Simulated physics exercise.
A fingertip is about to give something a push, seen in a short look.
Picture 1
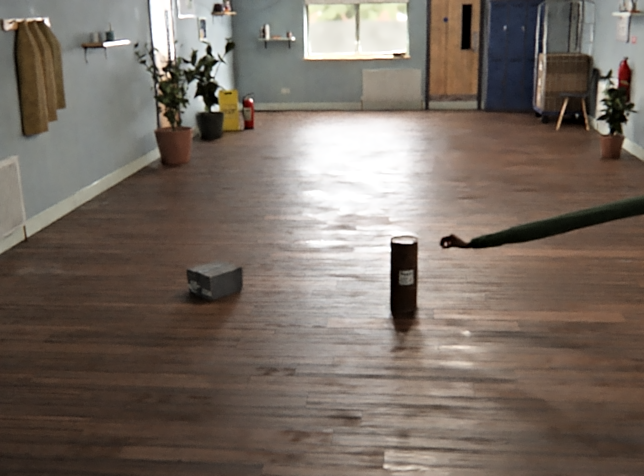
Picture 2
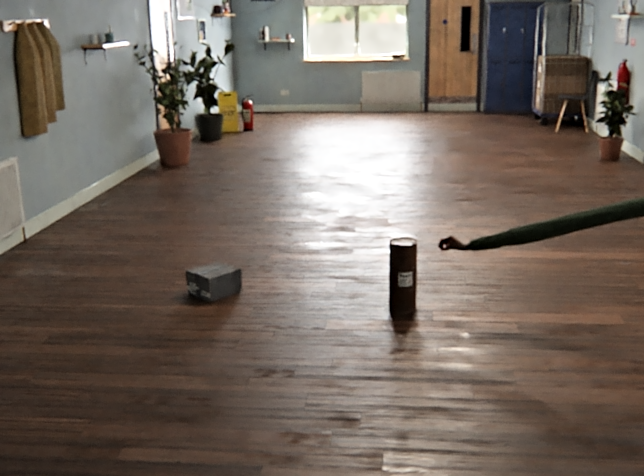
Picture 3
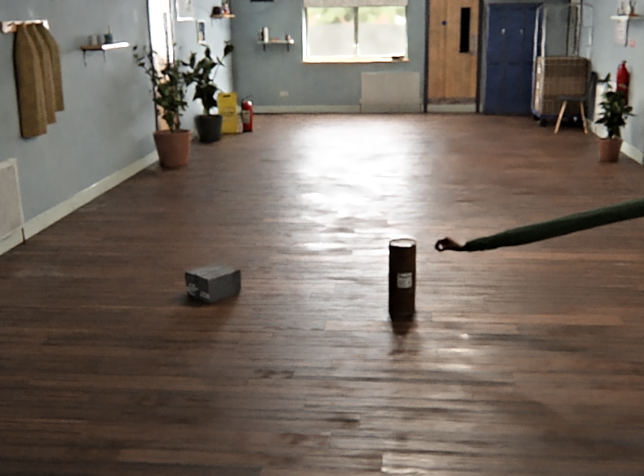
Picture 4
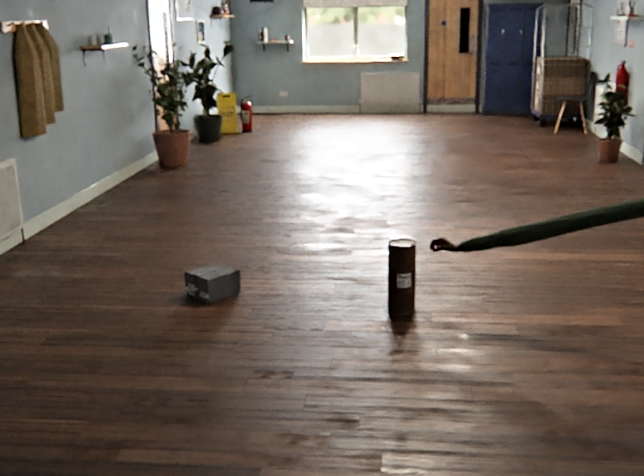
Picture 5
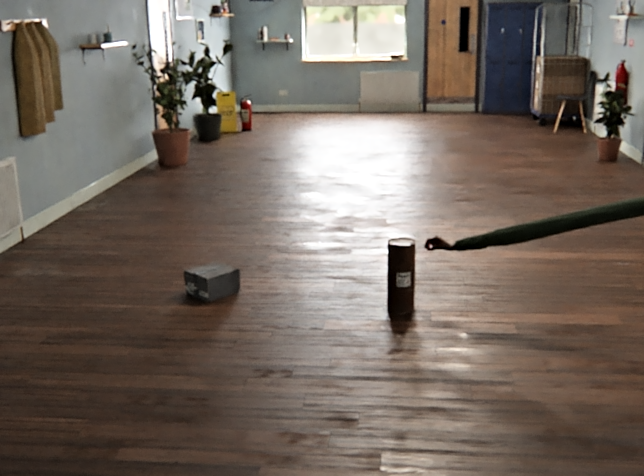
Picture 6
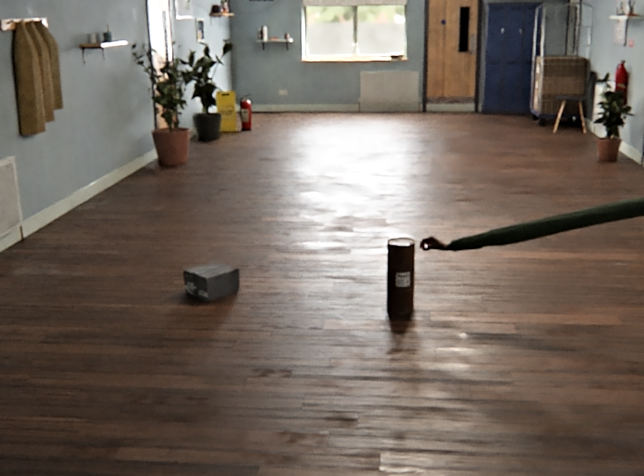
A fingertip on a dark green-sleeved arm inches left toward a brown canister on the floor.
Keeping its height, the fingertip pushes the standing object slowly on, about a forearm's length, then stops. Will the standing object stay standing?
No.
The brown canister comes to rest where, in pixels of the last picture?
Close to (349, 294) in the last picture.
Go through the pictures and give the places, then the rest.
In the first picture, brown canister (404, 273).
In the second picture, brown canister (403, 275).
In the third picture, brown canister (402, 276).
In the fourth picture, brown canister (402, 276).
In the fifth picture, brown canister (401, 275).
In the sixth picture, brown canister (401, 275).
Then, 0.30 s past the last view, brown canister rocked 11° from its first pose near (394, 273).
Then, 0.70 s past the last view, brown canister rocked 33° from its first pose near (379, 273).
Then, 0.90 s past the last view, brown canister rocked 59° from its first pose near (363, 279).
Then, 1.00 s past the last view, brown canister on its side near (352, 292).
Finally, down or leaning hard on the floor, brown canister. Final places as the last picture's camera would see them, brown canister near (349, 294).
